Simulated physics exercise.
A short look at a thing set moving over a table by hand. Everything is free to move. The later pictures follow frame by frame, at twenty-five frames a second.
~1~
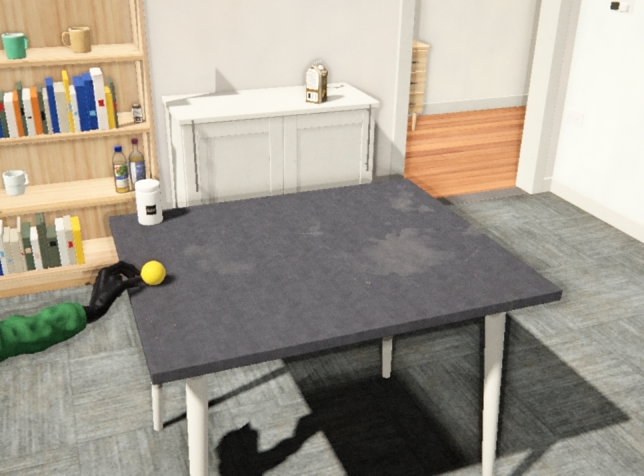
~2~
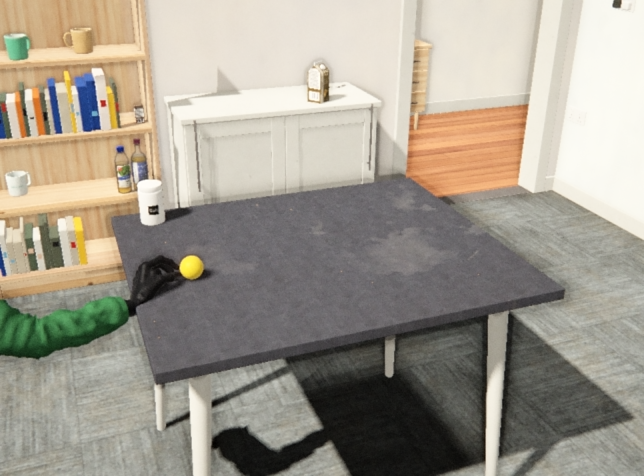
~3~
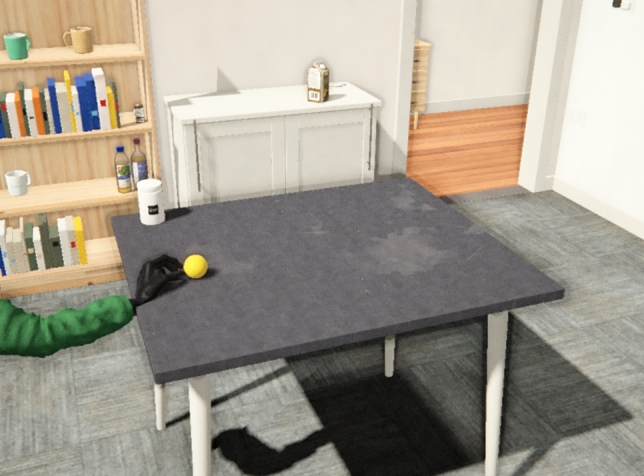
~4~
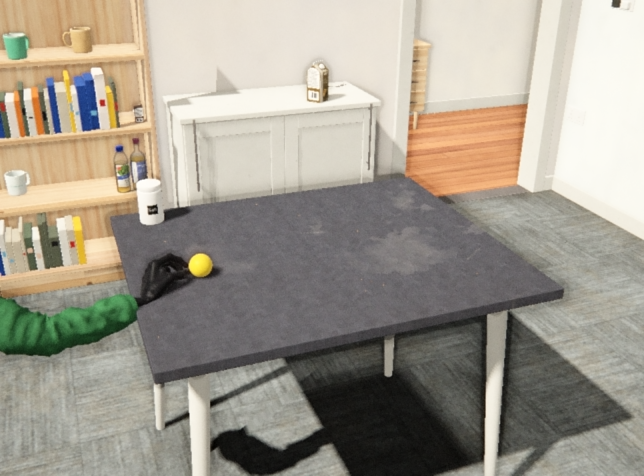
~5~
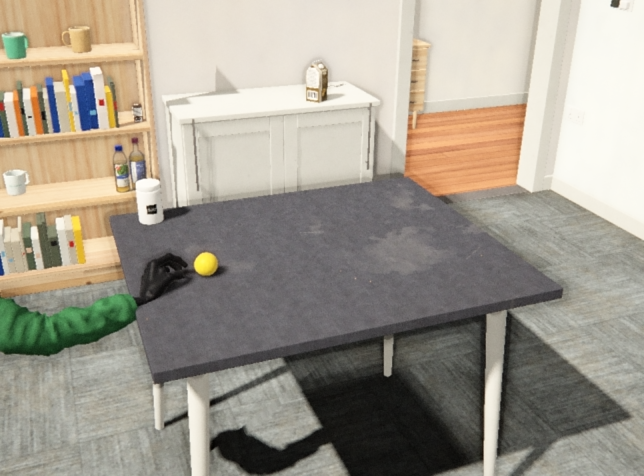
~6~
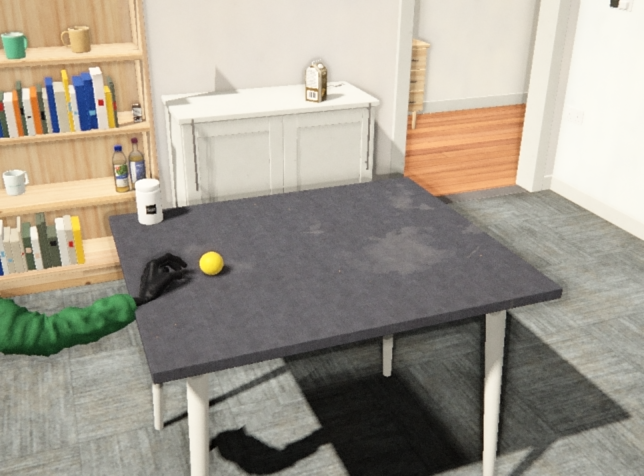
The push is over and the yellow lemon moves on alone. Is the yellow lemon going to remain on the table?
The yellow lemon stays on the table.
Then, 0.20 s on from there, yellow lemon shifted well along near (237, 259).
Then, 0.40 s on from there, yellow lemon shifted well along near (254, 257).
In the end, moved from the start, yellow lemon. At the end, from the last picture's camera, yellow lemon near (267, 254).
